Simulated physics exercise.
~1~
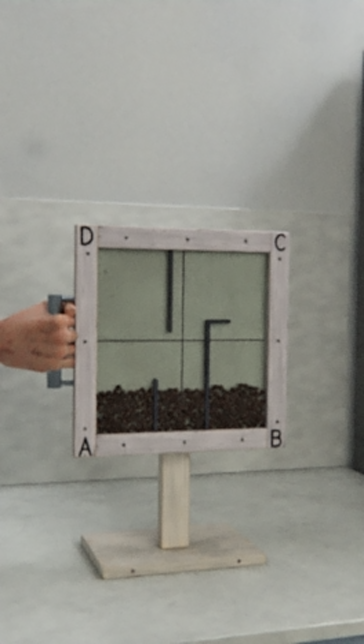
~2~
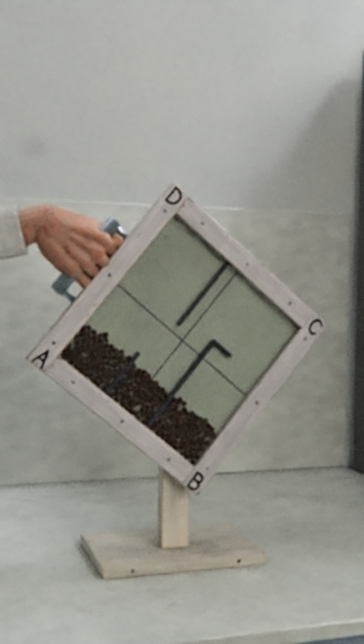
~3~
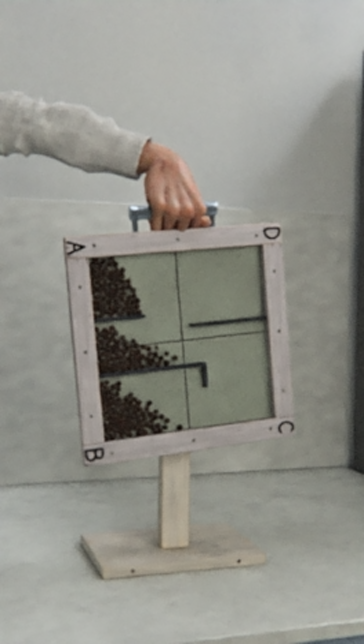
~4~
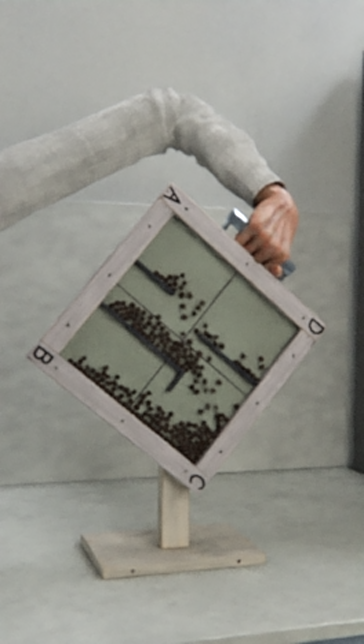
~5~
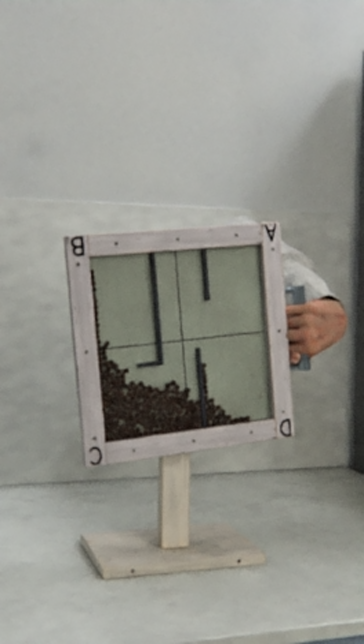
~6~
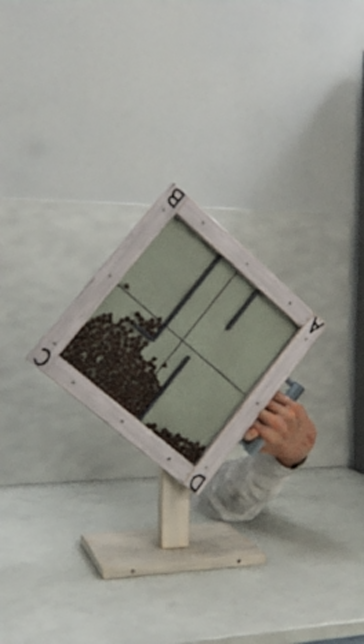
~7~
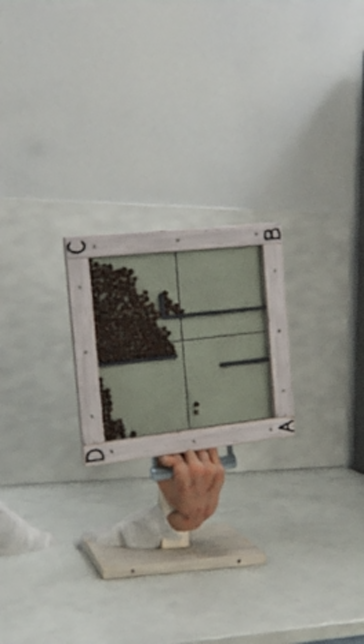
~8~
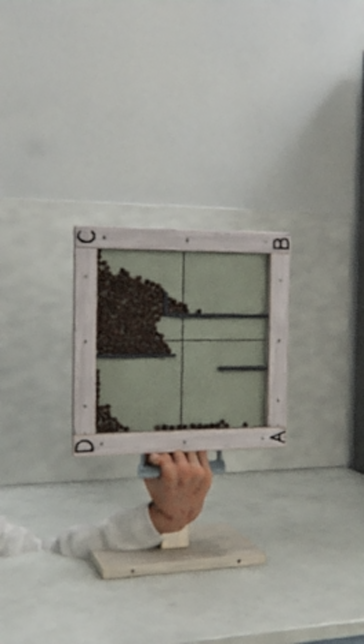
Square windowed box being turned clockwise by a hand, brown pellets tumbling past dark bars, ending mostly heaped at upper left.
